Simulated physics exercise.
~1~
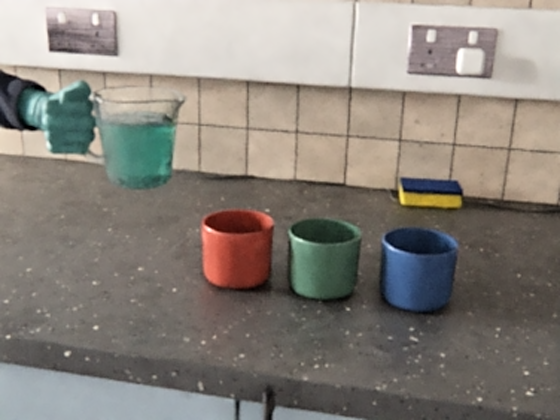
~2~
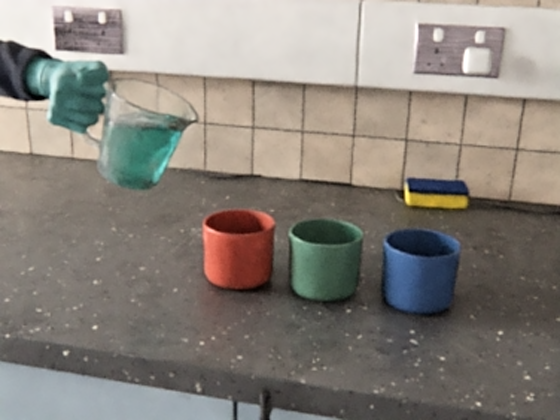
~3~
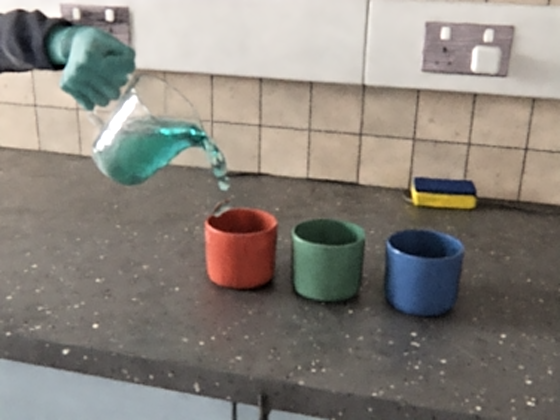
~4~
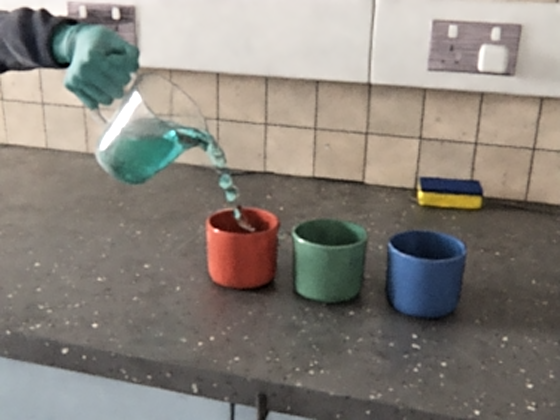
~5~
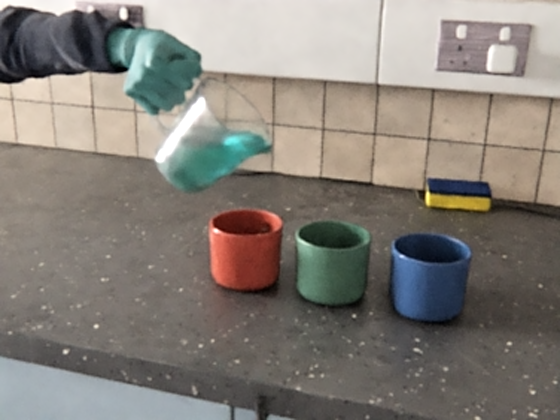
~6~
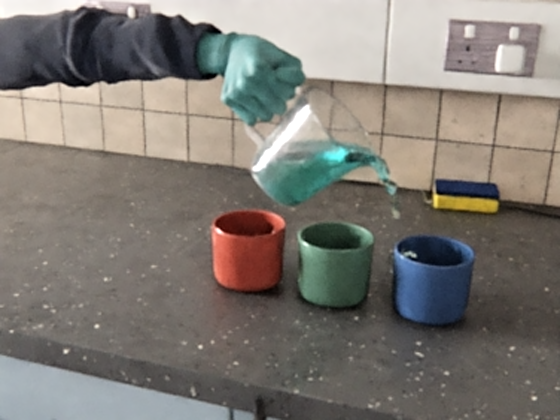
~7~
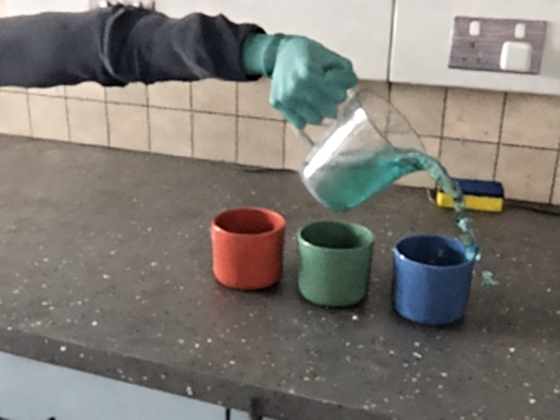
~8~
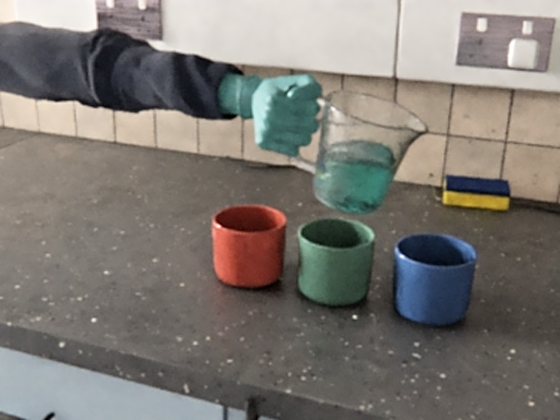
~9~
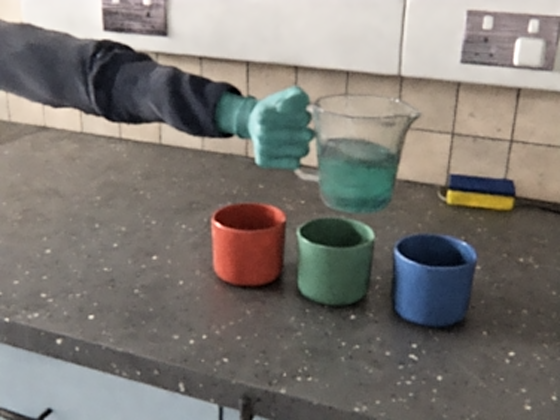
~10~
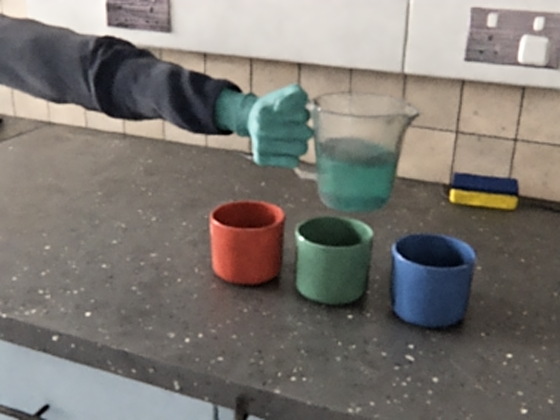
In the video, a gloved hand tilts a measuring jug of teal liquid, pouring toward the red mug, then sweeps it right past the green mug to the blue one, still pouring, before righting the partly filled jug and holding it above the mugs.
